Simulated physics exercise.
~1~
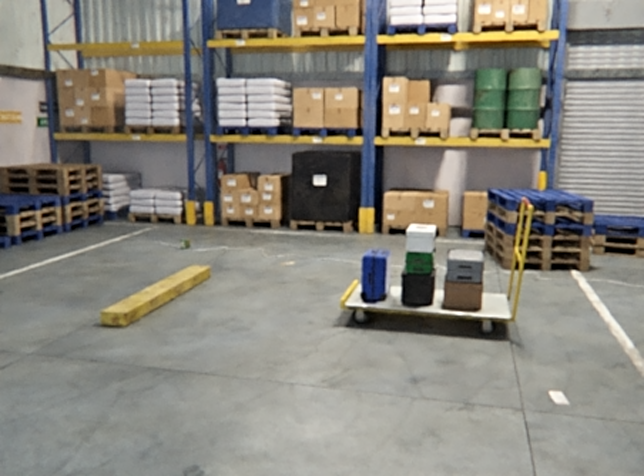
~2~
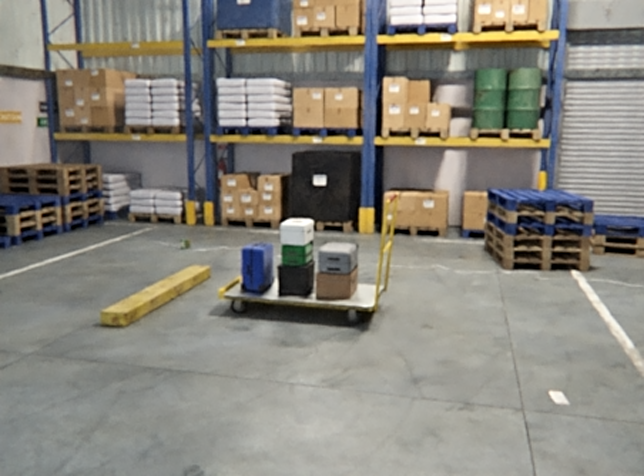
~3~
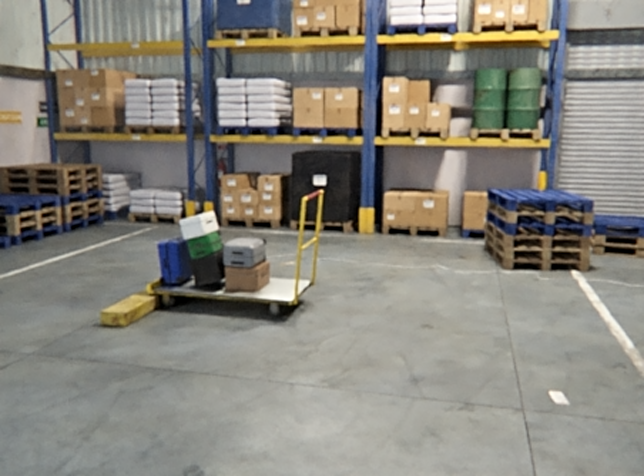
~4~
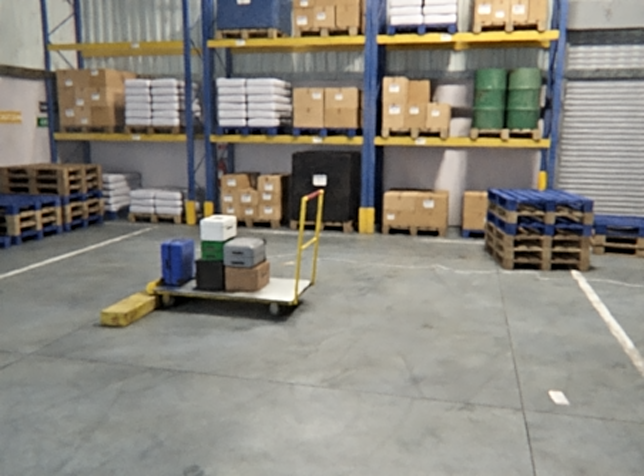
In a warehouse, a flat trolley loaded with stacked cases and boxes rolled left until it met a yellow kerb, where the white, green and black stack tilted to the left, then settled back upright, leaving everything still aboard the deck.
